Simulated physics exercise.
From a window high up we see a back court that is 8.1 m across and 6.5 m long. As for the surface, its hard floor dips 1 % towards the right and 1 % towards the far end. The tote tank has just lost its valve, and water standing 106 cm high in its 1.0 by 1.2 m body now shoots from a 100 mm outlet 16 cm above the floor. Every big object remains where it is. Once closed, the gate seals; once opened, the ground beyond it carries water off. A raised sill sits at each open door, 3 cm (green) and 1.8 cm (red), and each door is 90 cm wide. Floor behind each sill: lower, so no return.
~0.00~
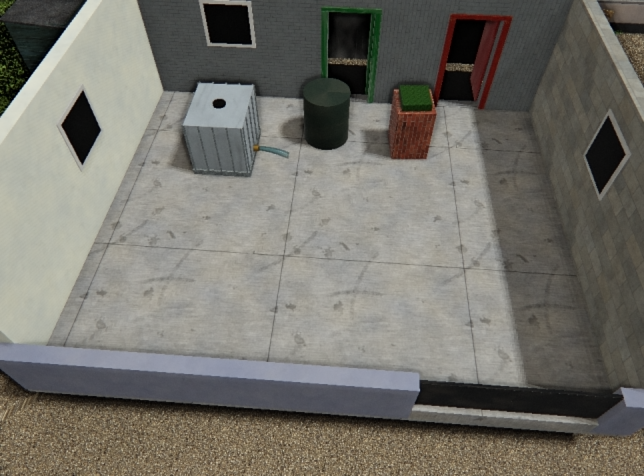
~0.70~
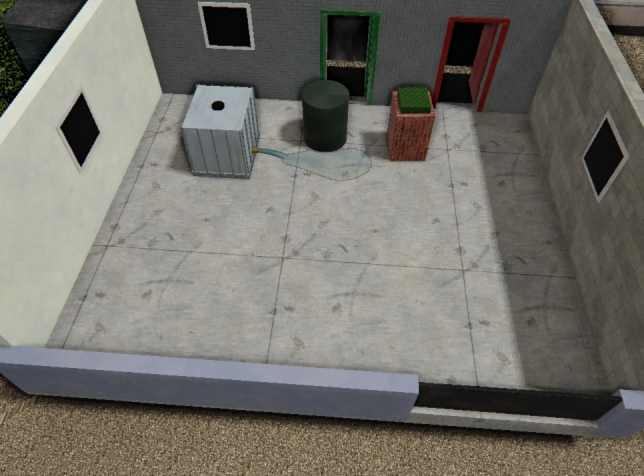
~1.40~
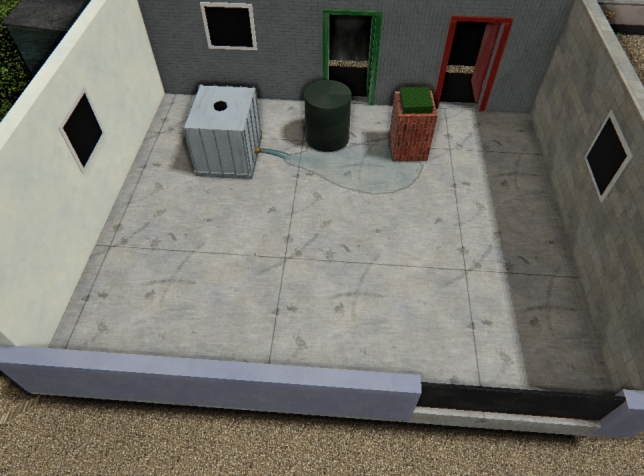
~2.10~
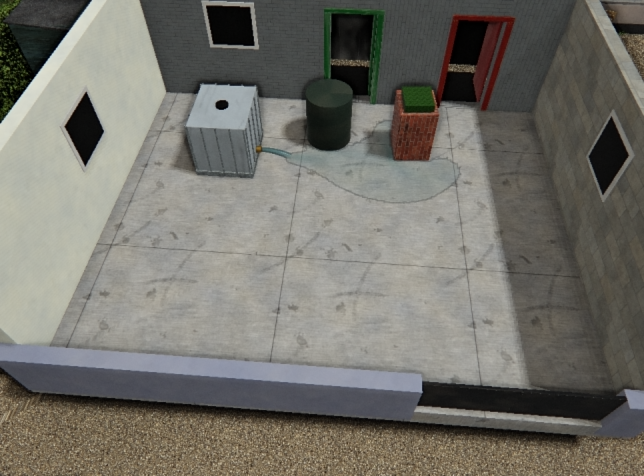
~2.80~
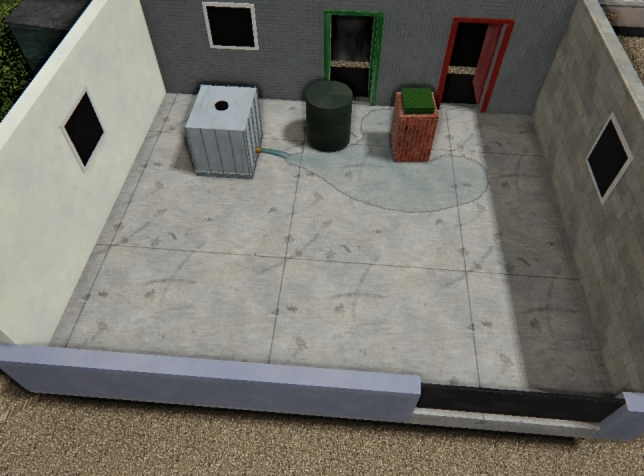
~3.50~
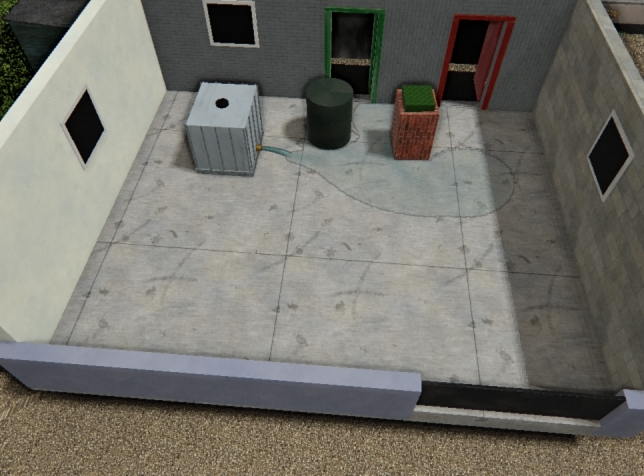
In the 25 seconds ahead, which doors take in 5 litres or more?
Green door no, red door yes.
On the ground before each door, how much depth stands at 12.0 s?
In cm: Green 2.5, red 2.5.
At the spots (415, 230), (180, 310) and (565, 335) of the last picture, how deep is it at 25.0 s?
Spot by spot it's about 0.4, 0.0 and 1.2 centimetres.
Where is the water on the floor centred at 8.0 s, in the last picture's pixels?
I'd say somewhere about (435, 164).
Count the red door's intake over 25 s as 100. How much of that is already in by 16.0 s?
Around 15 per cent of it is in by then.
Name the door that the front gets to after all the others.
It is the red one.
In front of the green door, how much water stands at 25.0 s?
Depth: Approx. 2.5 cm.
After 5.0 s water covers 20 % of the floor and is deepest (8 cm) near (392, 155); green door 1.8 cm at the sill, 0 L in, red door not reached.
After 8.0 s water covers 30 % of the floor and is deepest (8 cm) near (392, 155); green door 2.1 cm at the sill, 0 L in, red door 1.1 cm at the sill, 0 L in.
After 12.0 s water covers 35 % of the floor and is deepest (7 cm) near (392, 155); green door 2.3 cm at the sill, 0 L in, red door 2.7 cm at the sill, 0 L in.
After 16.0 s water covers 35 % of the floor and is deepest (6 cm) near (392, 155); green door 2.2 cm at the sill, 0 L in, red door 3.9 cm at the sill, 9 L in.
After 25.0 s water covers 40 % of the floor and is deepest (7 cm) near (525, 113); green door 2.7 cm at the sill, 0 L in, red door 4.9 cm at the sill, 56 L in.
